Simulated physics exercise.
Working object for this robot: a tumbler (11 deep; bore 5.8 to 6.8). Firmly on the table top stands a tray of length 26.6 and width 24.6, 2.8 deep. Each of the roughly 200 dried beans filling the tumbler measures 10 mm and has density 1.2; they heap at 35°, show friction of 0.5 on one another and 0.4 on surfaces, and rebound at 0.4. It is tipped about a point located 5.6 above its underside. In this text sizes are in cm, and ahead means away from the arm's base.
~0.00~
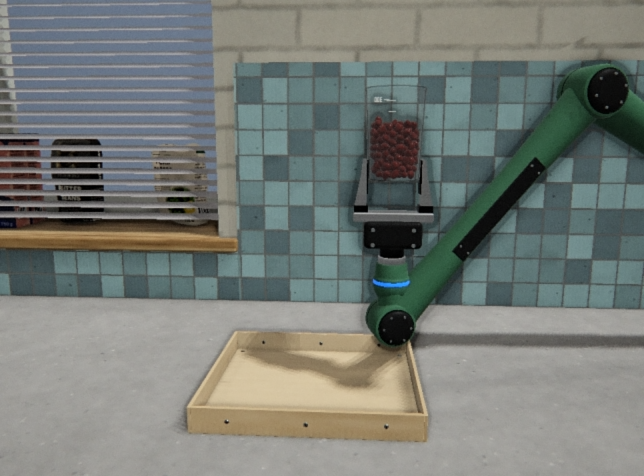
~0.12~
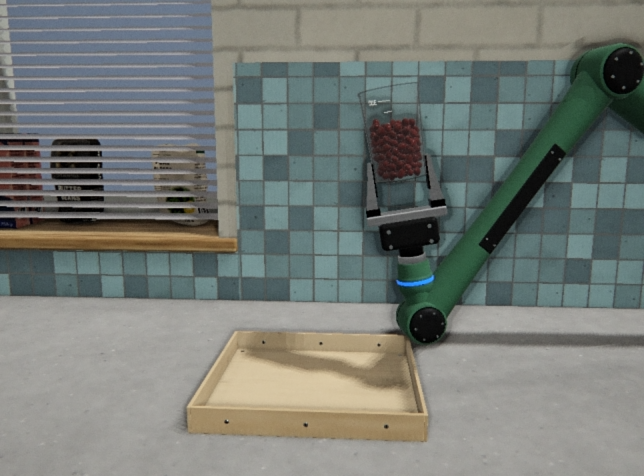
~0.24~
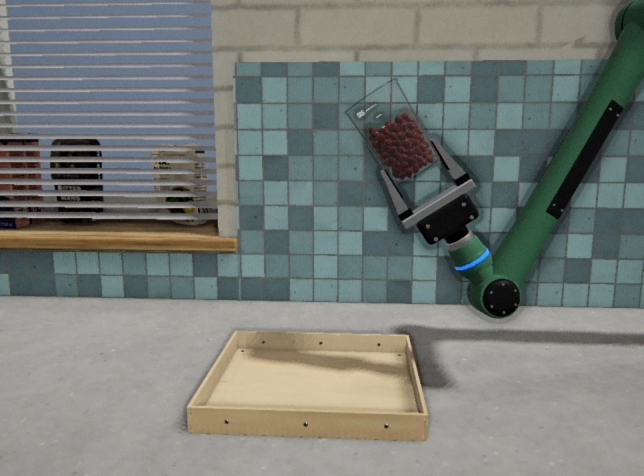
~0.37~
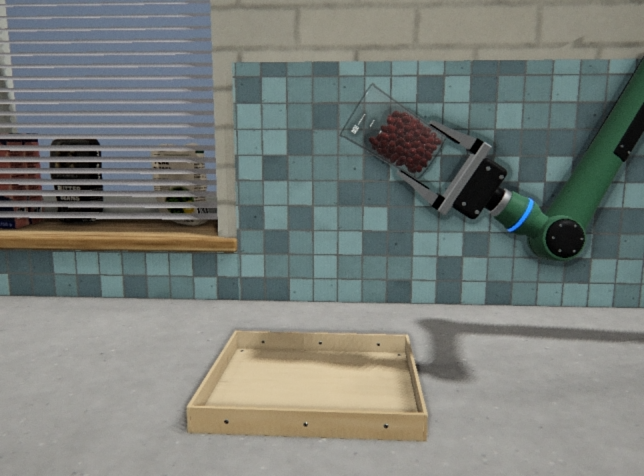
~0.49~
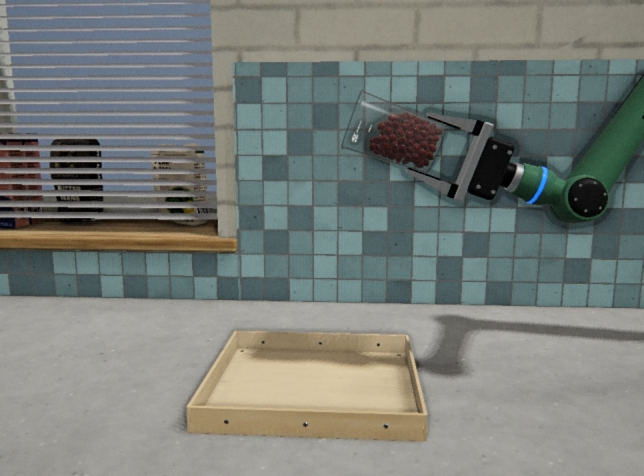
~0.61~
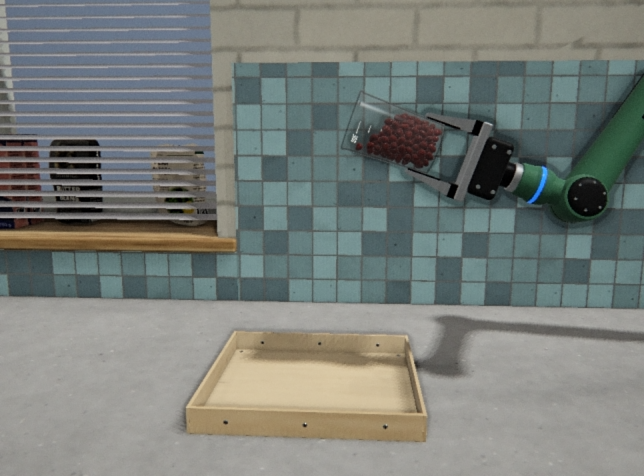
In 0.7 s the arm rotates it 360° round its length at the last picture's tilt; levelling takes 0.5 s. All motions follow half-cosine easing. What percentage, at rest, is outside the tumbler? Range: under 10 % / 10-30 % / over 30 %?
Less than 10 %.
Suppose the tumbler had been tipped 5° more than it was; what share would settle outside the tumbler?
0 per cent or so.
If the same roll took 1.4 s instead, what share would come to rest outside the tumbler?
That would give near 0 in a hundred.
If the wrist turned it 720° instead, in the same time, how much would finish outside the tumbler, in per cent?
In that case it would be around 0 percent.
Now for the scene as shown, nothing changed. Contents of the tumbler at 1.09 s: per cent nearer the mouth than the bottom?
Mouth-half fraction: Approx. 25 %.
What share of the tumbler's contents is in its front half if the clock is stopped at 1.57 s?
55 per cent or thereabouts.
By 1.09 s, tipped 71°, highest piece 37 above the table; 204 in the tumbler.
By 1.57 s, tipped 33°, highest piece 36 above the table; 204 in the tumbler.
By 2.01 s, upright, highest piece 37 above the table; 204 in the tumbler.
By 2.71 s, upright, highest piece 37 above the table; 204 in the tumbler.
Final count, 204 in the tumbler. That is 0 % outside the tumbler.
